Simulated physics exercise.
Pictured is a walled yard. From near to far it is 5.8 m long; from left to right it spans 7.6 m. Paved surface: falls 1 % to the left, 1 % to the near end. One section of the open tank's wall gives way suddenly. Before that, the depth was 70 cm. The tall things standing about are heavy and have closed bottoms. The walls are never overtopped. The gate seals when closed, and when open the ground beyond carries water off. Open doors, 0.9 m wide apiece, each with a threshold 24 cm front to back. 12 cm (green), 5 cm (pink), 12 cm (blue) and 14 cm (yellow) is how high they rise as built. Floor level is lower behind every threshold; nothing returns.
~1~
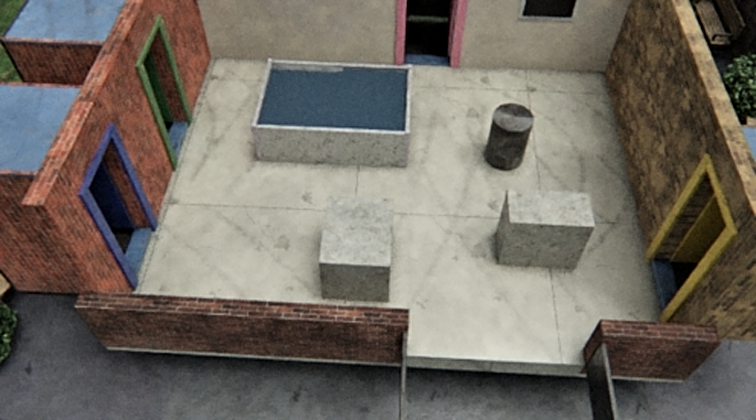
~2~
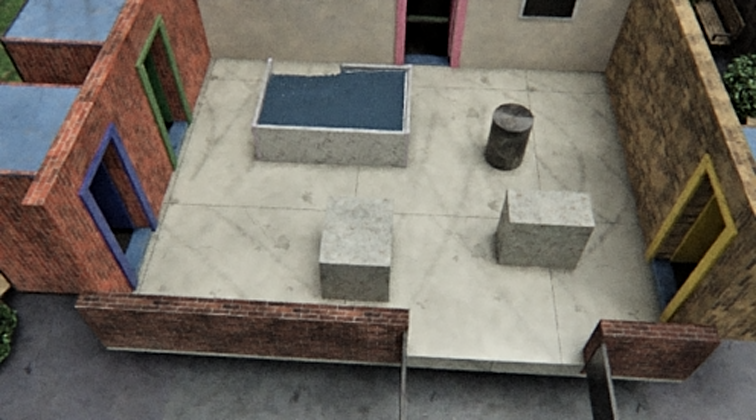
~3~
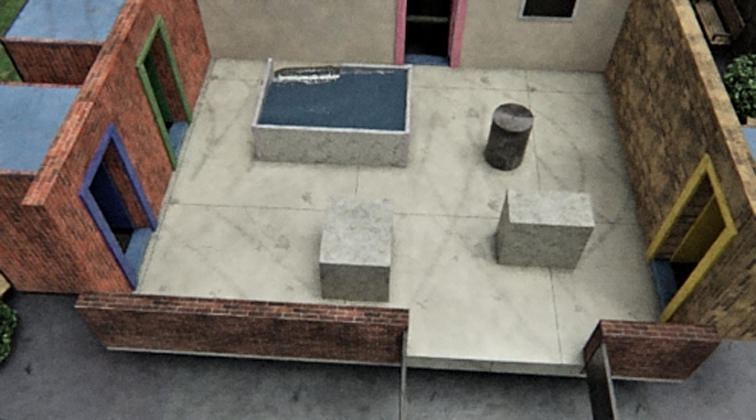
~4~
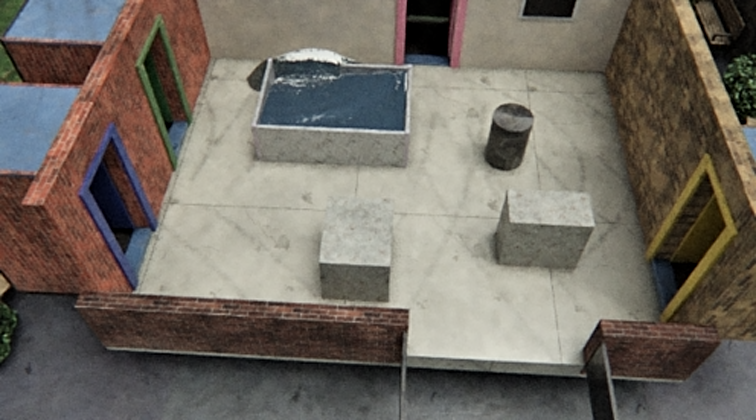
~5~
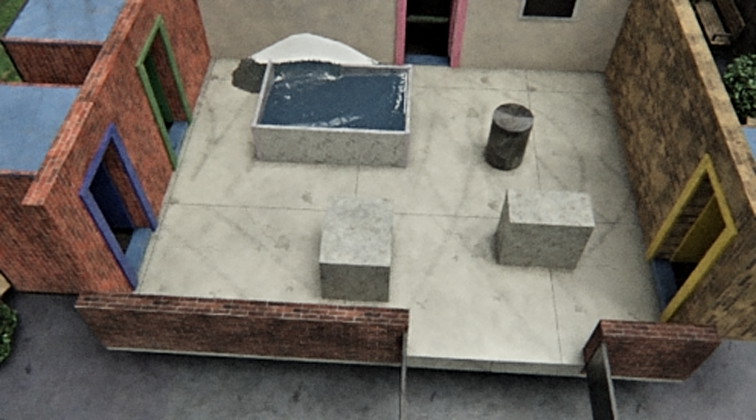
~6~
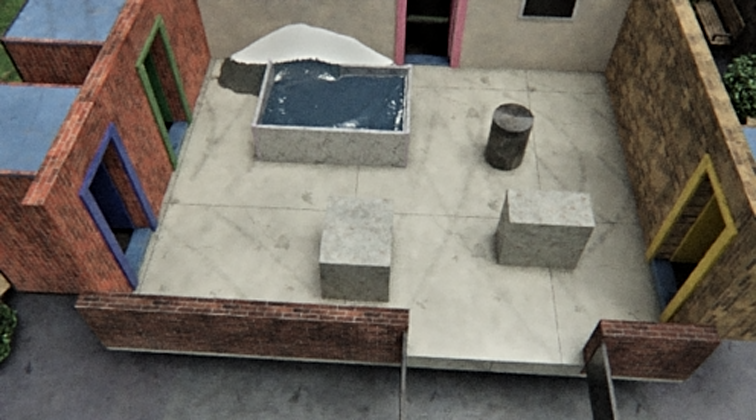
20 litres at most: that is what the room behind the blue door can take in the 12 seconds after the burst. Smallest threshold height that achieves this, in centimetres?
11 cm.
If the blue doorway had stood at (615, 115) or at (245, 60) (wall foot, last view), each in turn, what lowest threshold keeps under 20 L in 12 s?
You'd want about 12.0 cm there first, then about 28 cm.
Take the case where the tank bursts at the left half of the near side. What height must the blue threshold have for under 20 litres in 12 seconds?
Then it needs around 23 cm.
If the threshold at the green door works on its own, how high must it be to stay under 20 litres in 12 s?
For the green door, about 6.0 cm.
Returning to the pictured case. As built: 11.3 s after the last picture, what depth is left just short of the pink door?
It works out to about 2.5 centimetres deep.
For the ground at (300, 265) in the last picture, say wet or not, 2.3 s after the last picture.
At that moment it's not yet touched.
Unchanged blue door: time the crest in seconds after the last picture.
Peak time: About 6.5 s.
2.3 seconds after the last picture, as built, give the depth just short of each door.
Lab note, cm: Green 10; pink 6; blue 4; yellow 0.
Then, 0.7 s after the last picture water covers 15 % of the floor, deepest (62 cm) near (212, 58); it has not reached the blue door.
Then, 2.3 s after the last picture water covers 50 % of the floor, deepest (36 cm) near (221, 59); 4 cm at the blue door, 0 litres in over its 12 cm threshold.
Then, 11.3 s after the last picture water covers 100 % of the floor, deepest (14 cm) near (166, 194); 13 cm at the blue door, 10 litres in over its 12 cm threshold.
At the blue door as built, the water peaked near 14 cm, 6.7 s after the last picture.
Run again over the same 12 s with other heights there, 44 litres in over 9 cm, 10 litres over 12 cm. The limit of 20 litres is kept from about 11 cm up.
